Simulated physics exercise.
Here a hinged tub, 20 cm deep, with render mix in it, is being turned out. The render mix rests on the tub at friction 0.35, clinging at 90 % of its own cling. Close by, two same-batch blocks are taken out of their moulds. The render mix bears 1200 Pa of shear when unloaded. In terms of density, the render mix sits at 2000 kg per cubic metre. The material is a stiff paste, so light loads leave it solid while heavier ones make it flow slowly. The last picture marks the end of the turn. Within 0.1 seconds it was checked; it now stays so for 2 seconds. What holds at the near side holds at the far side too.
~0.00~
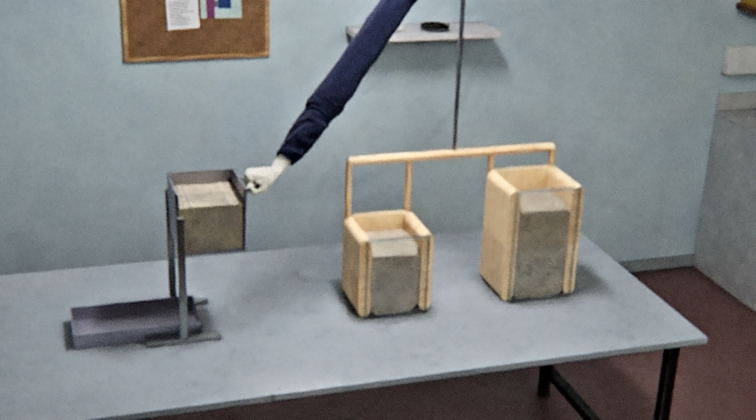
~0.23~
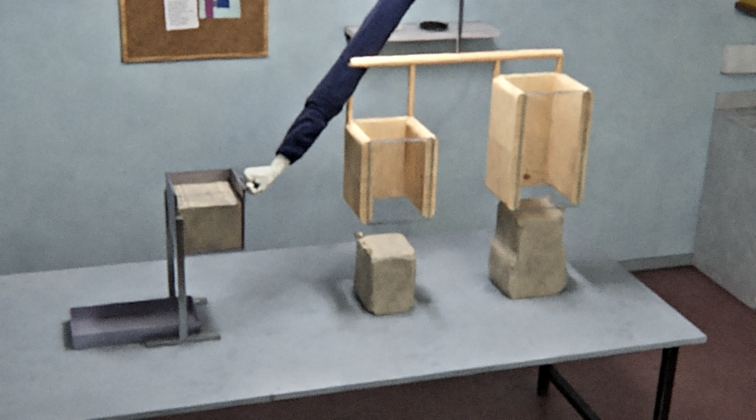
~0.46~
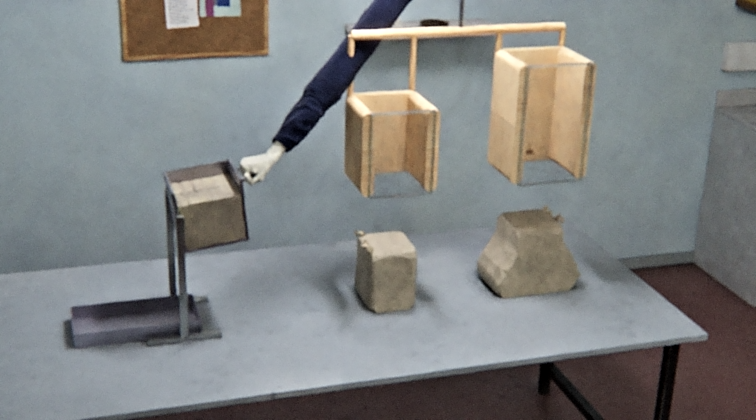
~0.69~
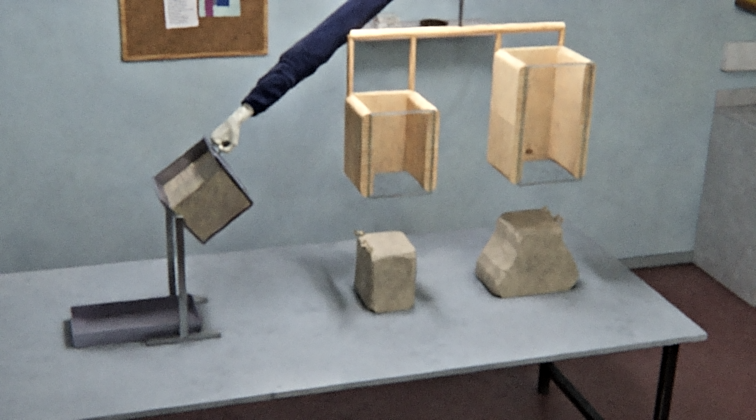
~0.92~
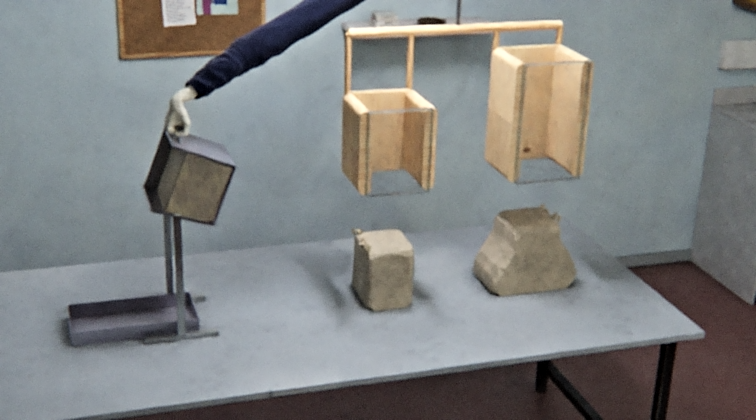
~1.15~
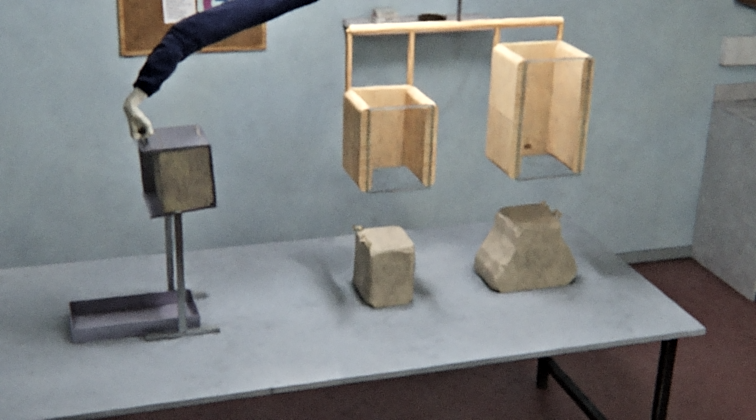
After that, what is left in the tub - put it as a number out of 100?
It works out at about 100 in every hundred.
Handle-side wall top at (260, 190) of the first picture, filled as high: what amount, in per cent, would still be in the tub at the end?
The tub would end up holding some 45 % of it.
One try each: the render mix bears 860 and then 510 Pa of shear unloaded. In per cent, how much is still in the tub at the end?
70 %, then 45 %.
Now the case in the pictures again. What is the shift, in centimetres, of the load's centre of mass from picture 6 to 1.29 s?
The change is near 0 cm.
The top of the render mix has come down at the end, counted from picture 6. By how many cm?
0 cm.
By 1.29 s, the tub is at 94 degrees and holds 100 %.
By 1.46 s, the tub is at 94 degrees and holds 100 %.
By 1.63 s, the tub is at 94 degrees and holds 100 %.
By 1.80 s, the tub is at 94 degrees and holds 100 %.
By 3.15 s, at the end, the tub is at 94 degrees and holds 100 %.
